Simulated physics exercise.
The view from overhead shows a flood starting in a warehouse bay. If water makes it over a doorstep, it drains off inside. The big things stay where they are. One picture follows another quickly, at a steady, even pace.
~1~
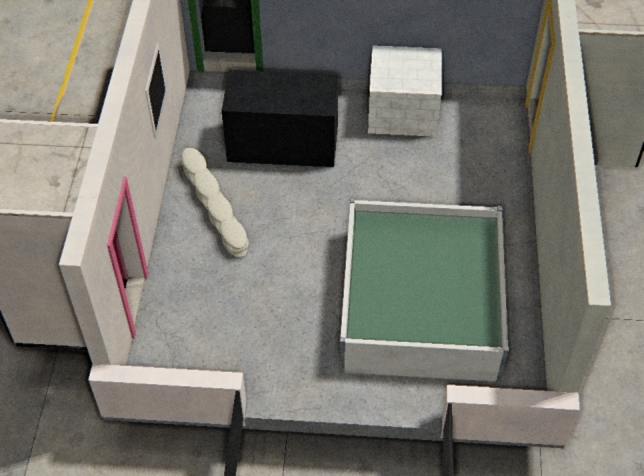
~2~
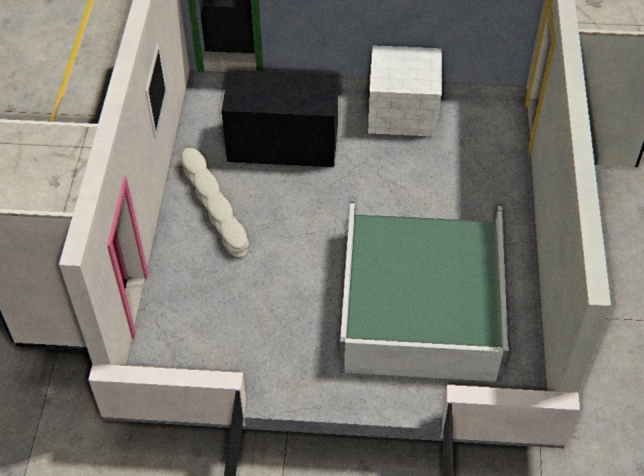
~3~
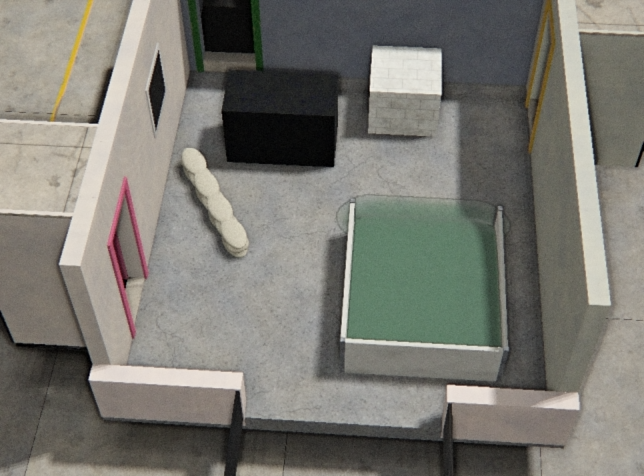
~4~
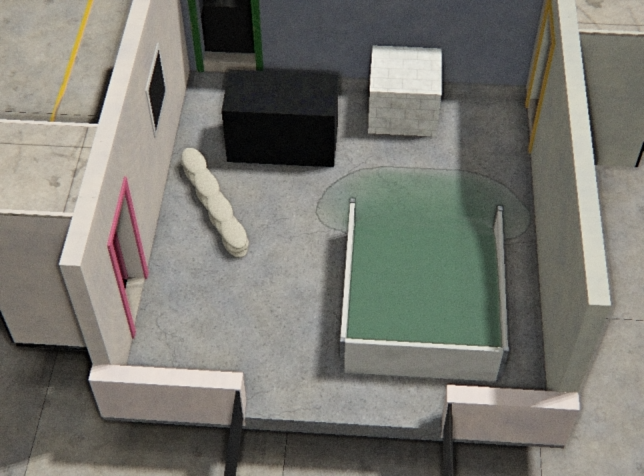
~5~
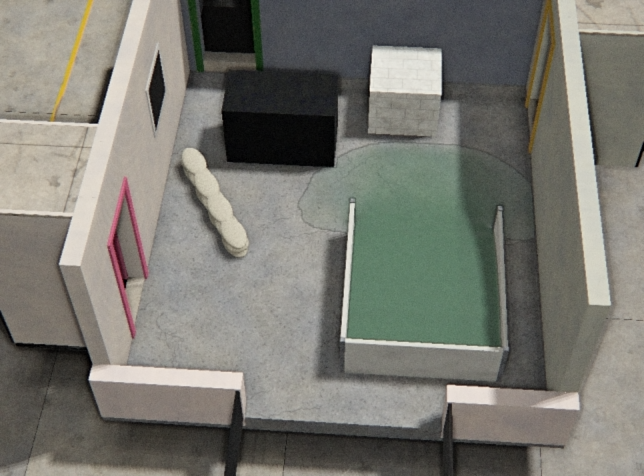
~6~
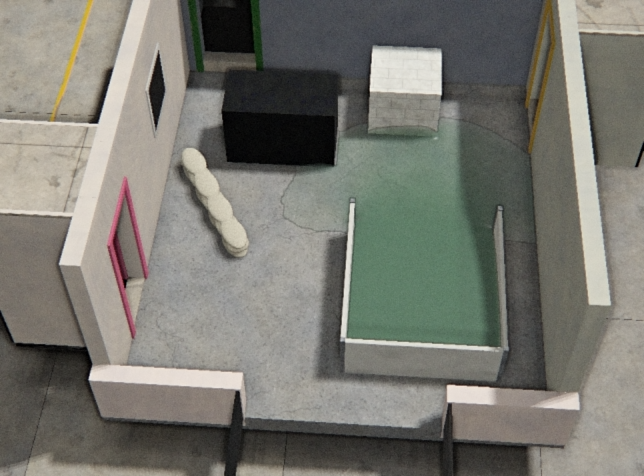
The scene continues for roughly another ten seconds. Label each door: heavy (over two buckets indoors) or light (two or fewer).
Green door - light; pink door - light; yellow door - heavy.
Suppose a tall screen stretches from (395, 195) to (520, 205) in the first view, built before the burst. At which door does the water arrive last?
That's the one in pink.
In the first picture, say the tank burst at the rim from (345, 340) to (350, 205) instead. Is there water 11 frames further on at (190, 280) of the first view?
Answer: Soaked.
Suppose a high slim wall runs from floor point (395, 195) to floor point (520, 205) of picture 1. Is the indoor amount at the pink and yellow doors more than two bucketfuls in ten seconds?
Pink door remains below, yellow door remains below.
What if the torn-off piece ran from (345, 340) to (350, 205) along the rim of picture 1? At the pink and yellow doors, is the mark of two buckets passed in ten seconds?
As it turns out, the pink door tops the limit while the yellow door falls short.
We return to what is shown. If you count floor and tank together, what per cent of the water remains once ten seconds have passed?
The share not yet gone is roughly 90 percent.
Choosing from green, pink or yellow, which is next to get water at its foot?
That would be the yellow-painted one.
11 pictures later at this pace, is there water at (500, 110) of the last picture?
Submerged.
A moment on, water covers 35 % of the floor; the green door not reached, the pink door not reached, the yellow door wet at the sill, nothing in.
Next, water covers 40 % of the floor; the green door wet at the sill, nothing in, the pink door not reached, the yellow door under two buckets in.
Then, water covers 55 % of the floor; the green door wet at the sill, nothing in, the pink door not reached, the yellow door far over two buckets in.
Later, water covers 85 % of the floor; the green door under two buckets in, the pink door wet at the sill, nothing in, the yellow door far over two buckets in.
In the end, water covers 95 % of the floor; the green door under two buckets in, the pink door under two buckets in, the yellow door far over two buckets in.
